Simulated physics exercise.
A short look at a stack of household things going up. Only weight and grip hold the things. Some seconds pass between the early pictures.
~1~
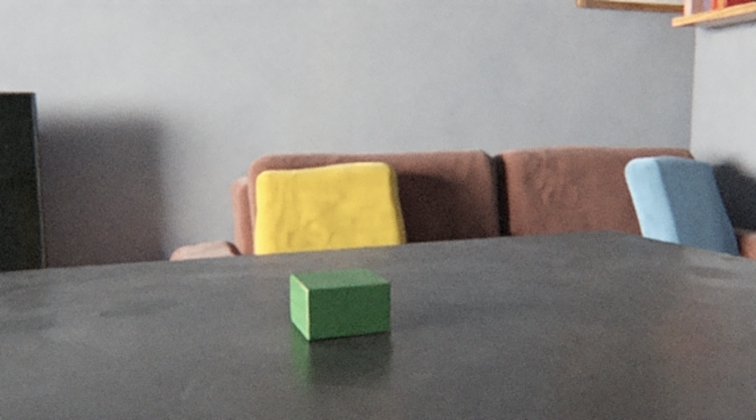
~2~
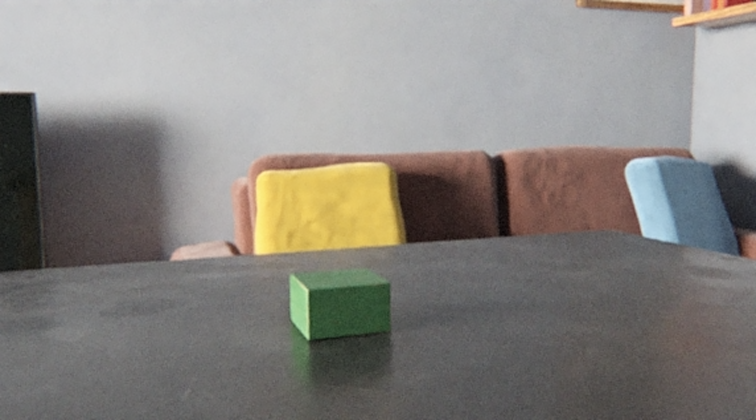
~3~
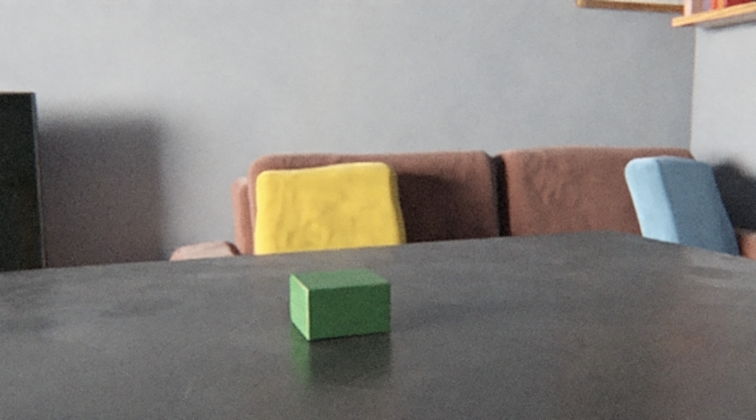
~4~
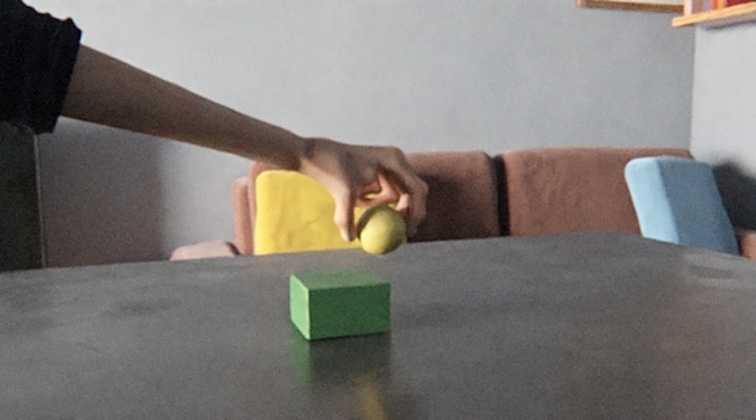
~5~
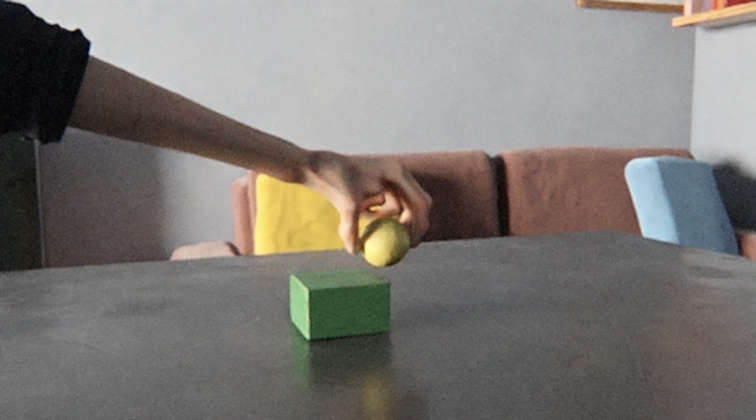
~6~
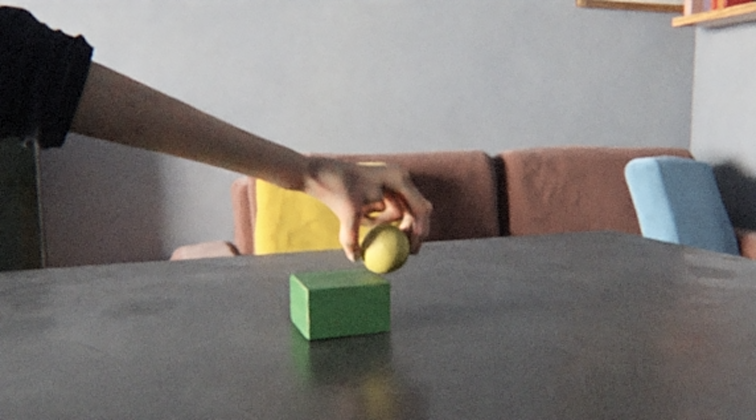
A hand brings a yellow lemon in from the left and lowers it onto the green block.
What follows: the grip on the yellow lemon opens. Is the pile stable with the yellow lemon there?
Here the pile comes apart.
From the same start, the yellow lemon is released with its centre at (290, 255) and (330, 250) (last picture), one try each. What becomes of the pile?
First try: It gives way; second try: It holds.
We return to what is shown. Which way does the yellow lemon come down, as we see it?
It goes to the right.
Then, 0.30 s past the last view, yellow lemon displaced a little near (400, 262).
Then, 0.40 s past the last view, yellow lemon now fallen.
Finally, fallen, yellow lemon; the other 2 still in place. Final places as the last picture's camera would see them, yellow lemon near (417, 294). The pile gives way.
